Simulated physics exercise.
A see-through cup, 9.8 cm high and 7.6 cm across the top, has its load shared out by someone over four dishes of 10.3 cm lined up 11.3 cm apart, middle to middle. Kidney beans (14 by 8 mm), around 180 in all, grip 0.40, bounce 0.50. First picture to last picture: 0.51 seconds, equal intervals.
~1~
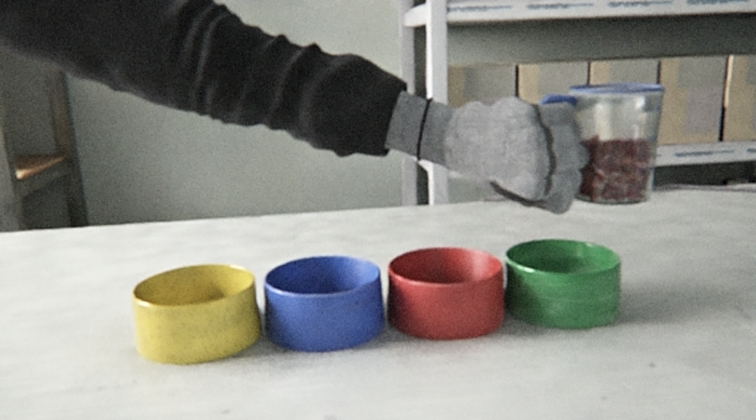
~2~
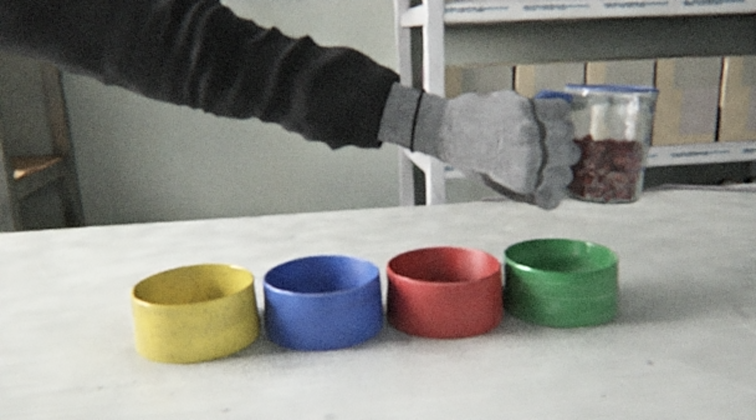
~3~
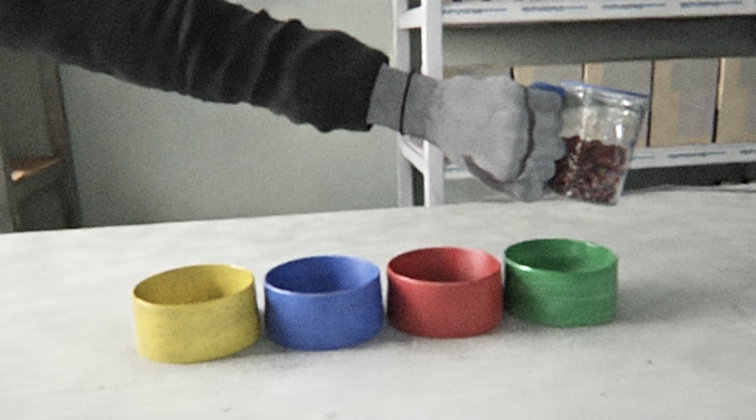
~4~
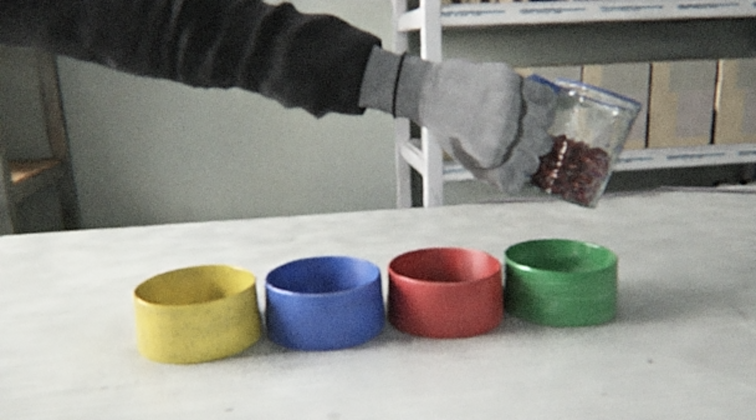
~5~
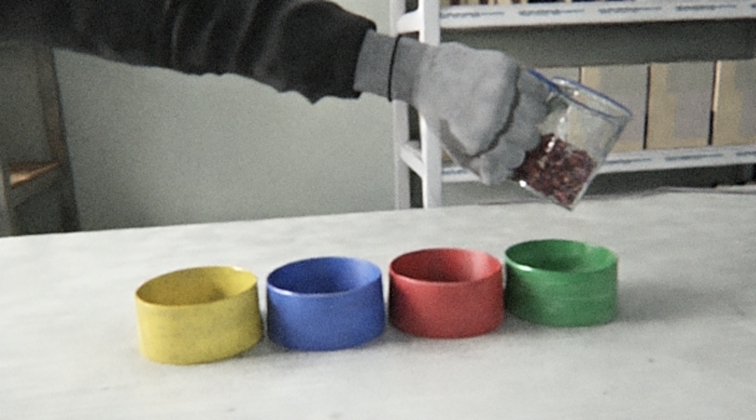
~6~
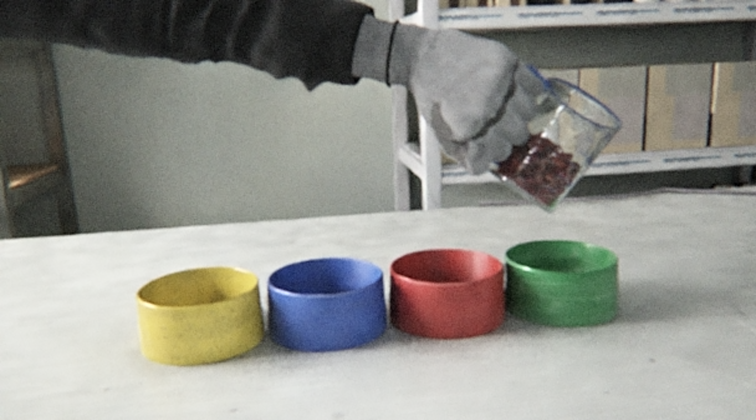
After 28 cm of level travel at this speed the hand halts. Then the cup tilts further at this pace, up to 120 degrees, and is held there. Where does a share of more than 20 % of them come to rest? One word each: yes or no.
Red: Yes; blue: No; green: No; yellow: No; counter: No.
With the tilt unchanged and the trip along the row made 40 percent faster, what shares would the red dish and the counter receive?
Shares - red 50, counter 20.
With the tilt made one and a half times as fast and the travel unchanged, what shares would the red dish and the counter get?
That gives red 10 with 10 for the counter.
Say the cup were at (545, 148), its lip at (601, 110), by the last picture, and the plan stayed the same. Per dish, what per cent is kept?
Per cent kept: Red 30, blue 40, green 0, yellow 0.
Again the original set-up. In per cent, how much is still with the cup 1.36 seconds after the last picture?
Load share: Near 0 percent.
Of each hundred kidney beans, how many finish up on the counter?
5 %.
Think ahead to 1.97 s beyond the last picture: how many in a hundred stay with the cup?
Roughly 0 %.
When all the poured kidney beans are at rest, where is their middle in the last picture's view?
Close to pixel (456, 297).
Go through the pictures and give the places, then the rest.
The first frame shows cup at (613, 143), tilt 0 degrees, lip at (657, 87), moved 0.0 cm; middle of the pieces at (612, 170); green dish at (562, 256); red dish at (445, 265); blue dish at (322, 274); yellow dish at (195, 284).
The second frame shows cup at (605, 143), tilt 4 degrees, lip at (651, 89), moved 0.5 cm; middle of the pieces at (602, 169).
The third frame shows cup at (591, 144), tilt 12 degrees, lip at (643, 97), moved 1.8 cm; middle of the pieces at (585, 170).
The fourth frame shows cup at (578, 145), tilt 21 degrees, lip at (634, 107), moved 3.1 cm; middle of the pieces at (568, 170).
The fifth frame shows cup at (564, 146), tilt 29 degrees, lip at (624, 117), moved 4.4 cm; middle of the pieces at (552, 169).
The sixth frame shows cup at (552, 148), tilt 38 degrees, lip at (614, 127), moved 5.7 cm; middle of the pieces at (536, 169); green dish at (560, 256); red dish at (446, 266); blue dish at (325, 276); yellow dish at (199, 286).
Then, 0.82 s after the last picture, tilt 107 degrees; cup holds 95 %.
Then, 1.36 s after the last picture, tilt 120 degrees; cup holds 0 %, red 95 %, green 5 %.
Then, 1.97 s after the last picture, tilt 120 degrees; cup holds 0 %, red 95 %, green 5 %.
In the end, red 95 %, blue 0 %, green 5 %, yellow 0 %, counter 5 %.
